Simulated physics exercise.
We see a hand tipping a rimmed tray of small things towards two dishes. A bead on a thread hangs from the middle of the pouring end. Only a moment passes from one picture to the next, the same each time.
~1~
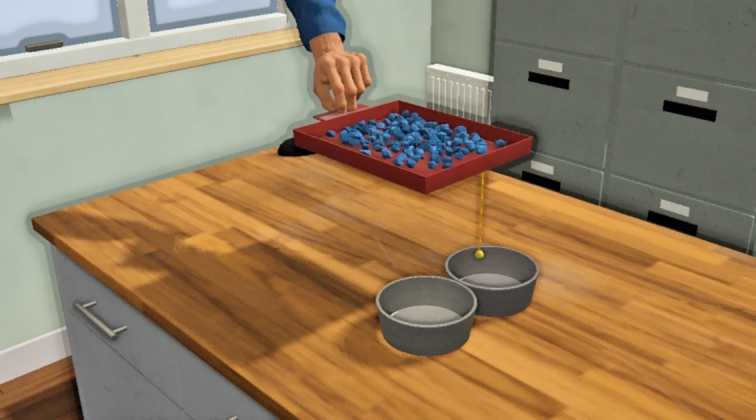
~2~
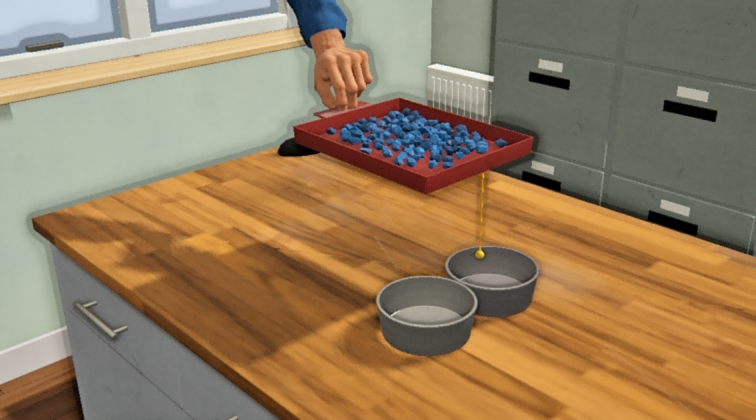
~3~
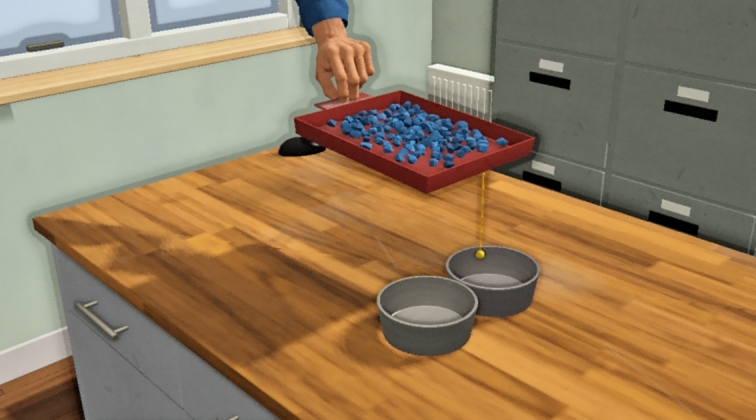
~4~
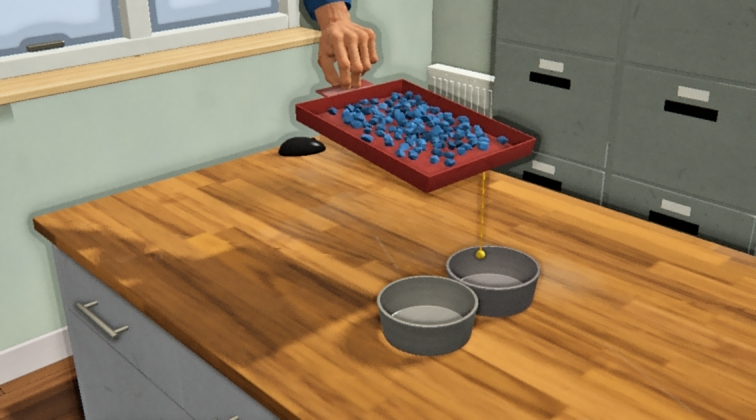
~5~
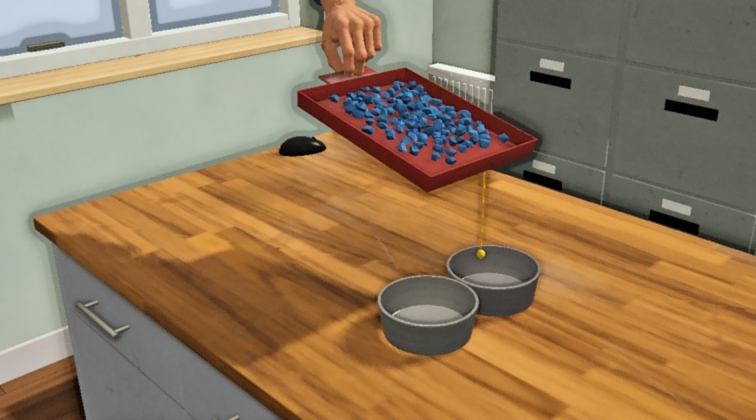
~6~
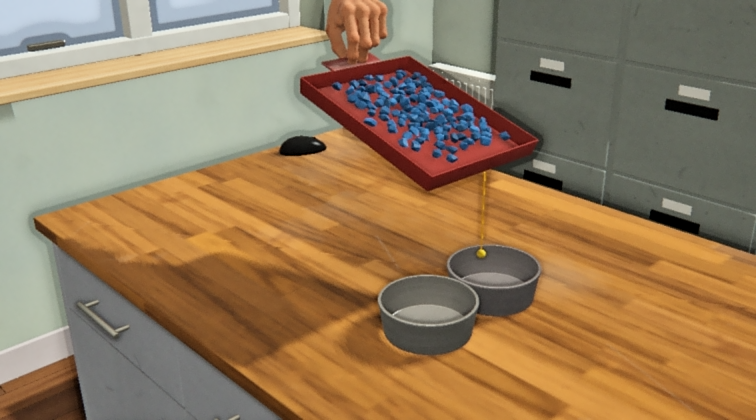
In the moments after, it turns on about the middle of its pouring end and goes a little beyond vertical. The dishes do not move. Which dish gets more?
Fuller: The right-hand dish.
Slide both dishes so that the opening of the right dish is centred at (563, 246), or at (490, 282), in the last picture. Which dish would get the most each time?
In turn: The left one; the dish on the right.
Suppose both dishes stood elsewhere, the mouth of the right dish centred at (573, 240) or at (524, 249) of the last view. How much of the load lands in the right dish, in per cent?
The first gives 10 %, the second 40 %.
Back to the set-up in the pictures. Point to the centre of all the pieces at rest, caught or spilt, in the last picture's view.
At about (537, 306).
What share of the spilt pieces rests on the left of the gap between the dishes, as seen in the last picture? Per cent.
Near 0 %.
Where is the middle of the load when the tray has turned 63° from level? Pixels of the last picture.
At about (496, 148).
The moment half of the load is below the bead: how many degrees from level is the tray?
At some 105 degrees.
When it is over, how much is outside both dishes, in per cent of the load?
Near 60 %.
Shortly afterwards, tray tipped steeply; all but a few on the tray; a little in the air.
Next, tray tipped past a quarter turn; near half on the tray; a little in the right dish; near a quarter outside both; a little in the air.
Some moments later, tray tipped past a quarter turn; only a few in the left dish; near a third in the right dish; near two thirds outside both.
In the end, tray tipped past a quarter turn; only a few in the left dish; near a third in the right dish; near two thirds outside both.
